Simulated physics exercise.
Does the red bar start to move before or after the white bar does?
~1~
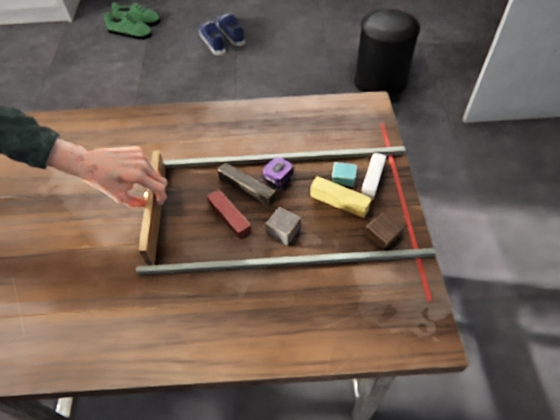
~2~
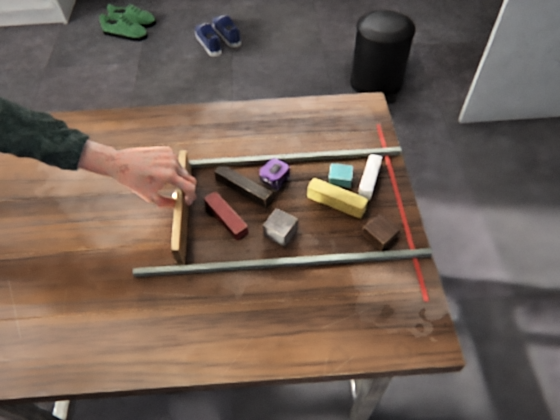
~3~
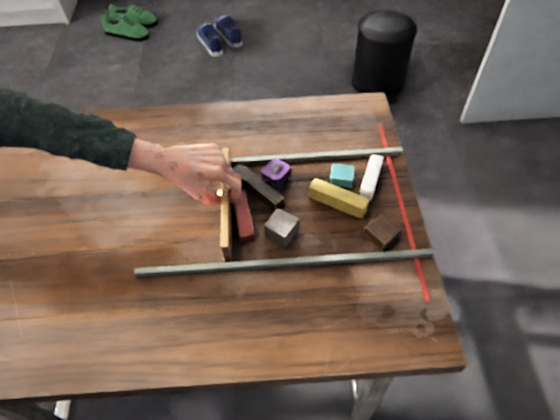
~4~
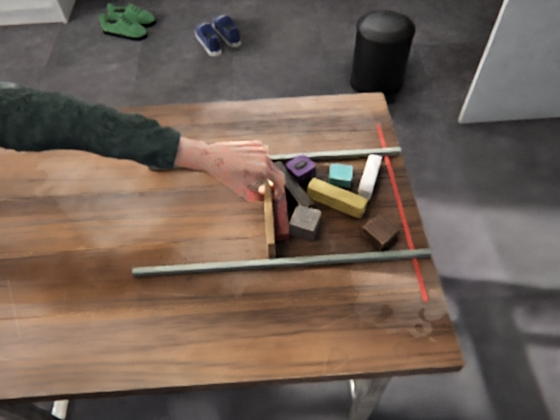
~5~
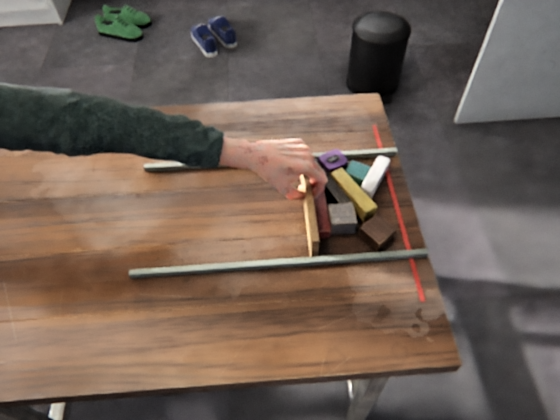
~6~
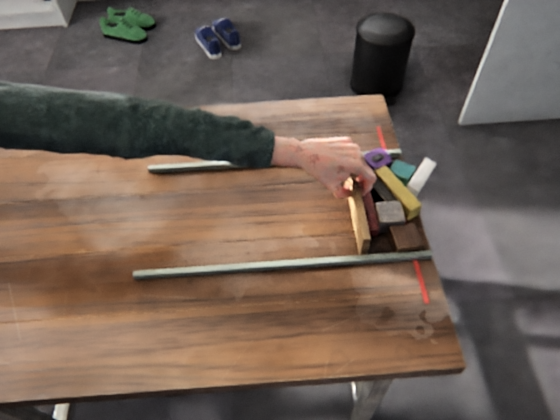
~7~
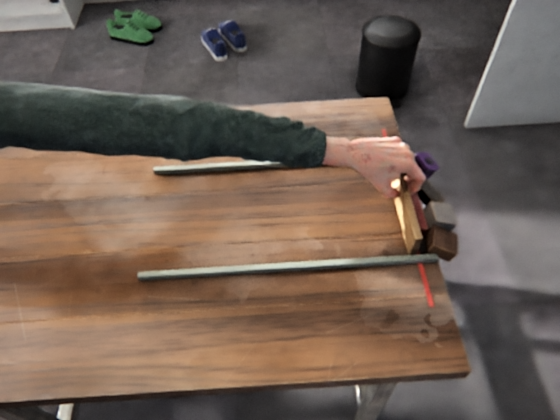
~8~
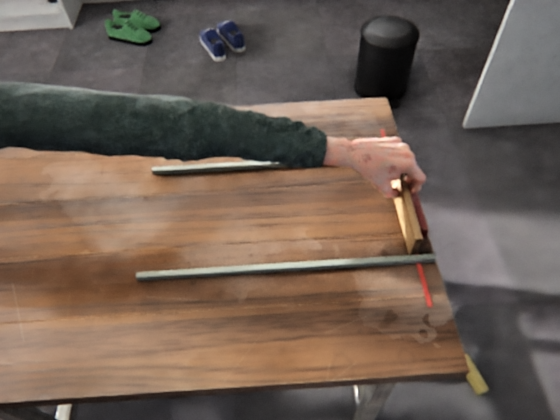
The red bar starts to move before the white bar. The board pushes the red bar along early on, while the white bar near the tape only shifts once the gathered pieces are crowded close to the table's edge.
